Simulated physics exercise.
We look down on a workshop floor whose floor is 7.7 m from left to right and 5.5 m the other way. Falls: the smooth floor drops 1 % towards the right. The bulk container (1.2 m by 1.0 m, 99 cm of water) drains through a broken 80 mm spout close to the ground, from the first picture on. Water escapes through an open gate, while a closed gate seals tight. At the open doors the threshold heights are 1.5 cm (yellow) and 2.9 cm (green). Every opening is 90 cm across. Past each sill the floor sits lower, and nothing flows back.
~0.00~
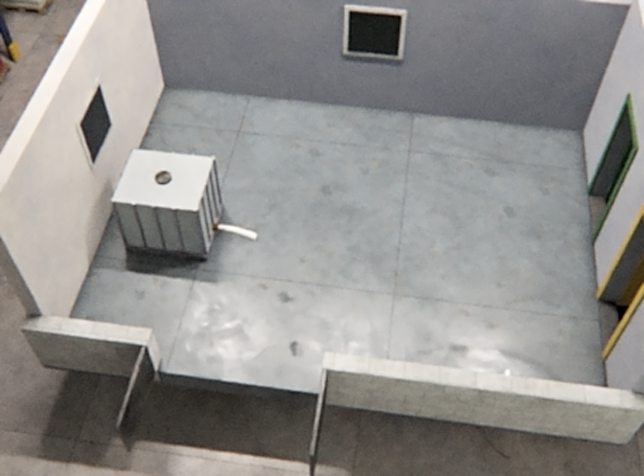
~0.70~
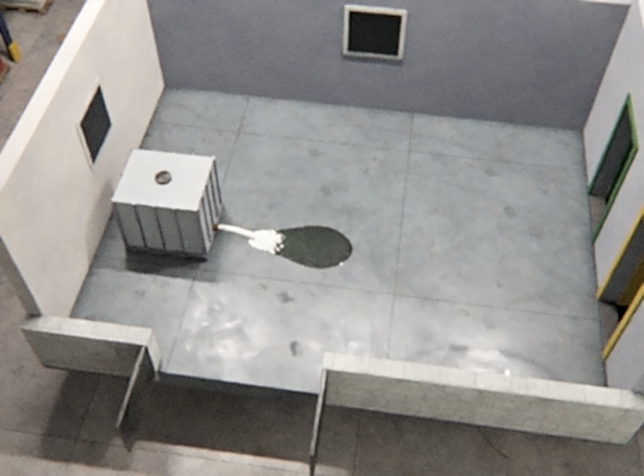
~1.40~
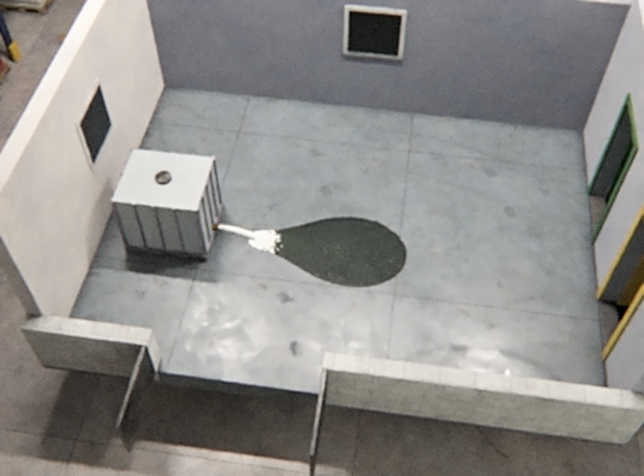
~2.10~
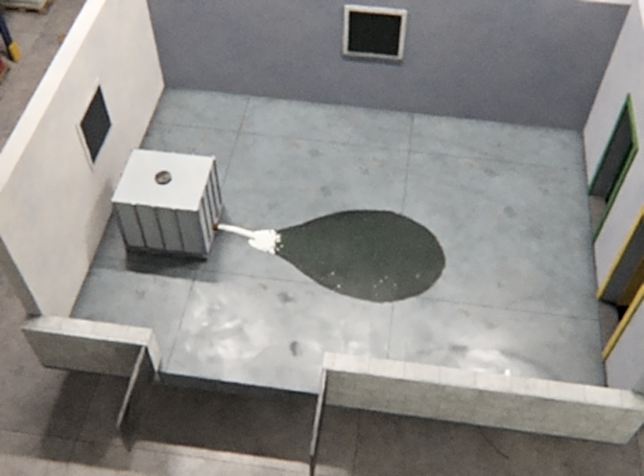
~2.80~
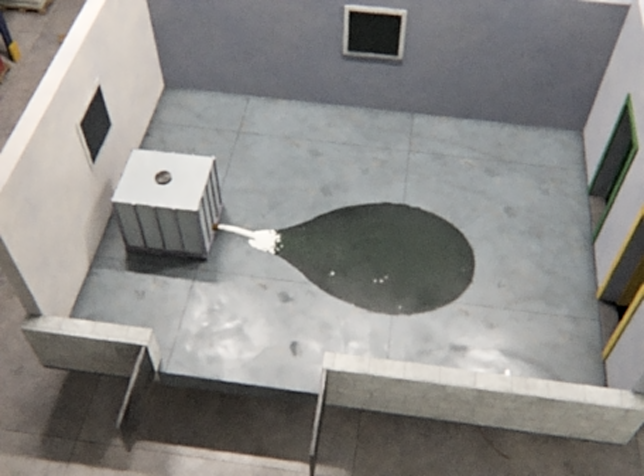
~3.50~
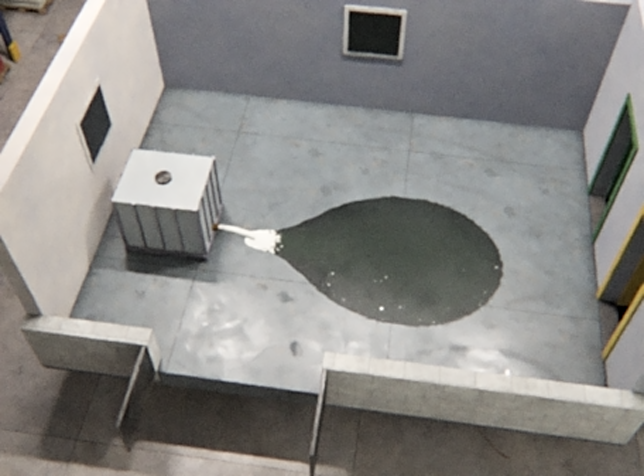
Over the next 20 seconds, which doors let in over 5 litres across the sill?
Yellow door: Yes, green door: No.
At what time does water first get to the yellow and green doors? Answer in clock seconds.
Times - yellow 7.5 s, green 8.0 s.
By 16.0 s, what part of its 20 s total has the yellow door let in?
Roughly 40 percent.
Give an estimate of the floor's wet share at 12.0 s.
40 %.
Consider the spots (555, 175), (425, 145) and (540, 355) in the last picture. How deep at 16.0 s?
Roughly 1.4 cm at the first, 0.0 cm at the second, 2.0 cm at the third.
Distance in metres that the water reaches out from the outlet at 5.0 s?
About 5.2 metres.
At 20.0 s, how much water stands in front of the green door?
Depth: Approx. 2.5 cm.
After 5.0 s water covers 20 % of the floor and is deepest (3 cm) near (264, 243); yellow door not reached, green door not reached.
After 8.0 s water covers 30 % of the floor and is deepest (3 cm) near (264, 243); yellow door 1.7 cm at the sill, 0 L in, green door not reached.
After 12.0 s water covers 40 % of the floor and is deepest (3 cm) near (264, 243); yellow door 2.4 cm at the sill, 1 L in, green door 2.2 cm at the sill, 0 L in.
After 16.0 s water covers 40 % of the floor and is deepest (3 cm) near (605, 416); yellow door 2.9 cm at the sill, 6 L in, green door 2.5 cm at the sill, 0 L in.
After 20.0 s water covers 45 % of the floor and is deepest (3 cm) near (253, 242); yellow door 3.1 cm at the sill, 15 L in, green door 2.7 cm at the sill, 0 L in.
